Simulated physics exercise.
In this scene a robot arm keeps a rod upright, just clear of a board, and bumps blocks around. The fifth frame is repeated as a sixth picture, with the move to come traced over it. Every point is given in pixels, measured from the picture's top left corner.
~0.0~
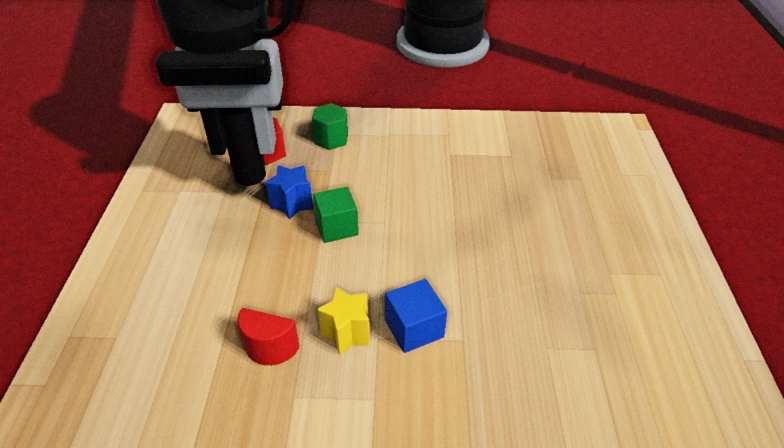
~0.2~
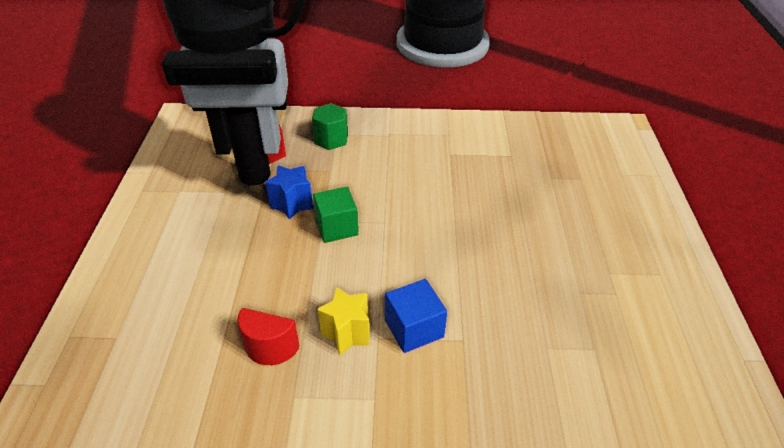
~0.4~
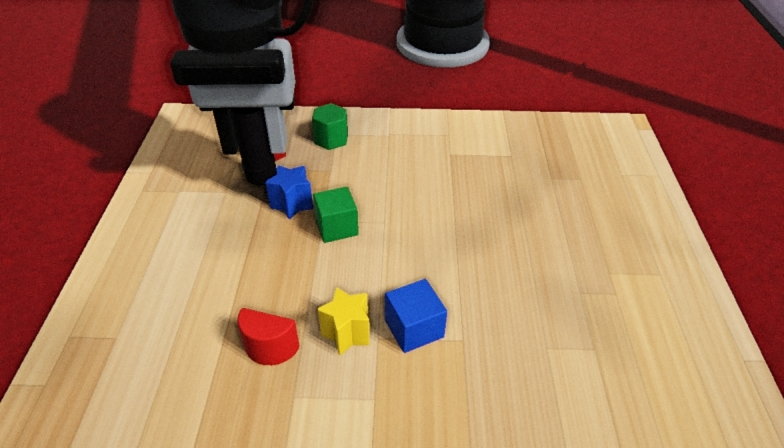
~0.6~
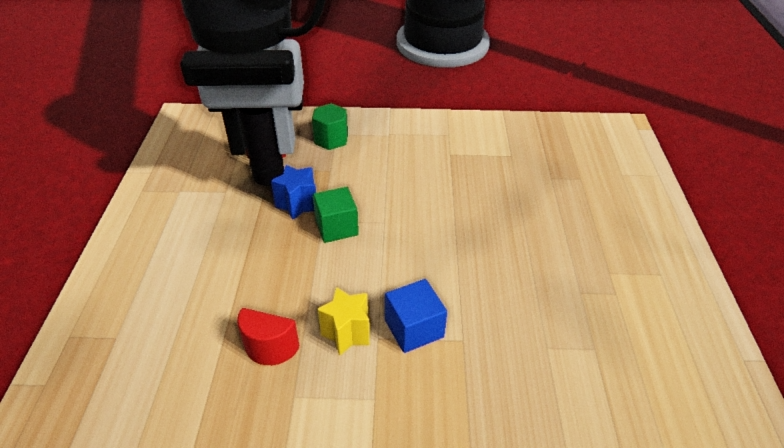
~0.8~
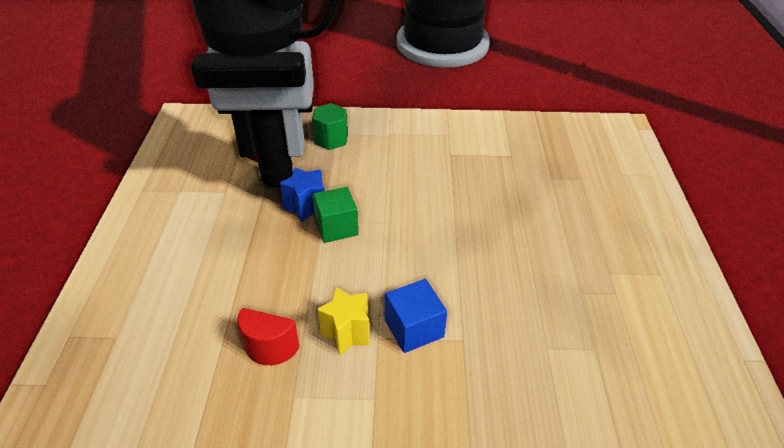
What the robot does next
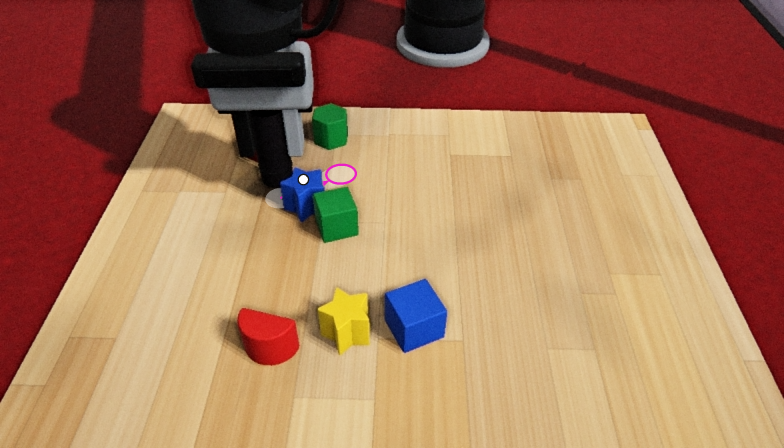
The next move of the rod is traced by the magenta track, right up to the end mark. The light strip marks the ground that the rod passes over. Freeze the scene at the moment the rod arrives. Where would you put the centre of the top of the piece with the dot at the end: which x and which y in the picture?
For the centre of its top, I'd go with (331, 175).
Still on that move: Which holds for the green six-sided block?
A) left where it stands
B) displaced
Letter A.
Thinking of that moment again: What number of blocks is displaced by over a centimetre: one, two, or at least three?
I'm going with one.
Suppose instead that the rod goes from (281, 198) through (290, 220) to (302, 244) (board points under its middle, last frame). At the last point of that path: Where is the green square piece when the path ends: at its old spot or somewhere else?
Here's my answer: The green square piece gets displaced.
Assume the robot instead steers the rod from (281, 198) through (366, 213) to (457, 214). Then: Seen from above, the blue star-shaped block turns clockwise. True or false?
The claim holds.
Drawn move, from (281, 198) via (314, 188), ending at (341, 174); the dot is on the blue star-shaped block.
What follows on the original path. Halfway along, rod at (313, 169); blue star-shaped block at (328, 177), turned 30° clockwise; green square piece at (339, 202), turned 15° clockwise.
At the end, rod at (340, 155); blue star-shaped block at (331, 175), turned 45° clockwise; green six-sided block still; green square piece at (339, 202), turned 15° clockwise.
